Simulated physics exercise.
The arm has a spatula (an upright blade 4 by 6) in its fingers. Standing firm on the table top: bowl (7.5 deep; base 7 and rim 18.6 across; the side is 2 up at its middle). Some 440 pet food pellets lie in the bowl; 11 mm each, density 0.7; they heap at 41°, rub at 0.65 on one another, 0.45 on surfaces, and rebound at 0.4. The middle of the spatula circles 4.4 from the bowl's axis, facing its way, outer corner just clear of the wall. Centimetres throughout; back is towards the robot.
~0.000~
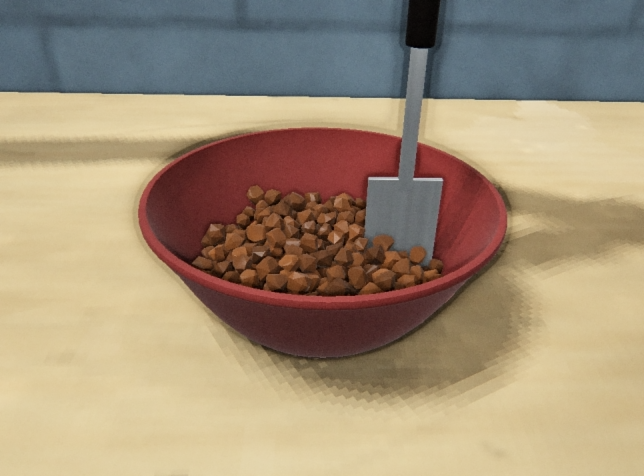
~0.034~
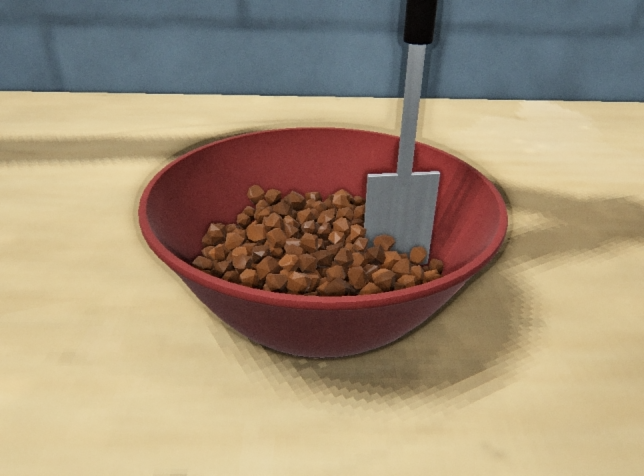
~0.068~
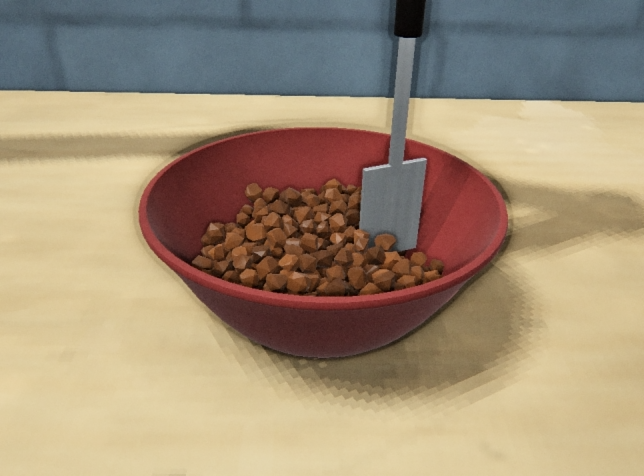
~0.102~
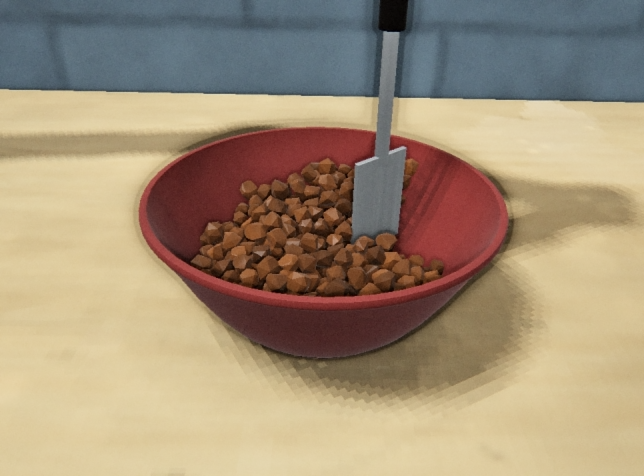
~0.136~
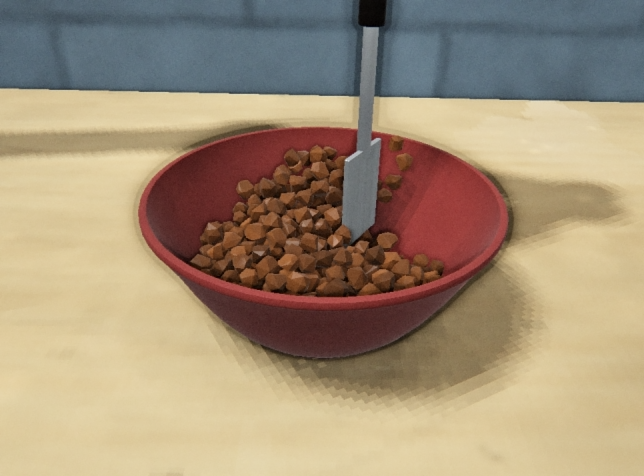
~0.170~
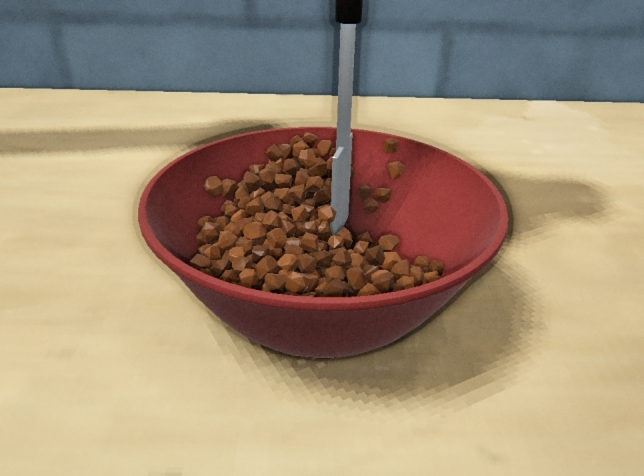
A metal spatula with a black handle swept leftward through brown pellets in a red bowl, turning edge-on as it pushed some up against the back, leaving a few scattered behind it.
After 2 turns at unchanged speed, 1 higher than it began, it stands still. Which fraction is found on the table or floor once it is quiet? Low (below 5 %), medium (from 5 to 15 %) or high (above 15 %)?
Share on the table or floor: Medium (from 5 to 15 %).
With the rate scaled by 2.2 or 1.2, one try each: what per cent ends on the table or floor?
Some 40 and 20 per cent.
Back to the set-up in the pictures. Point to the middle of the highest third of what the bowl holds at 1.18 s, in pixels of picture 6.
Around (272, 280).
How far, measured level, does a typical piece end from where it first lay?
Some 8 cm.
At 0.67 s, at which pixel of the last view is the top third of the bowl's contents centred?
Around (425, 220).
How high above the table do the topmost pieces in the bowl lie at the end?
About 7.5 cm.
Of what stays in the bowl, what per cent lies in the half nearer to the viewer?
About 45 per cent.
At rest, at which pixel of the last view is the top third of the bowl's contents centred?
Near (368, 224).
After 0.67 s, 329° round, highest piece 9 above the table; 423 in the bowl, 20 on the table or floor, 2 in flight or on the tool.
After 1.18 s, 223° round, highest piece 8 above the table; 405 in the bowl, 37 on the table or floor, 3 in flight or on the tool.
After 1.63 s, 0° round, highest piece 7 above the table; 400 in the bowl, 45 on the table or floor.
After 2.33 s, 0° round, highest piece 7 above the table; 400 in the bowl, 45 on the table or floor.
At rest, 400 in the bowl, 45 on the table or floor. That is 10 % on the table or floor.
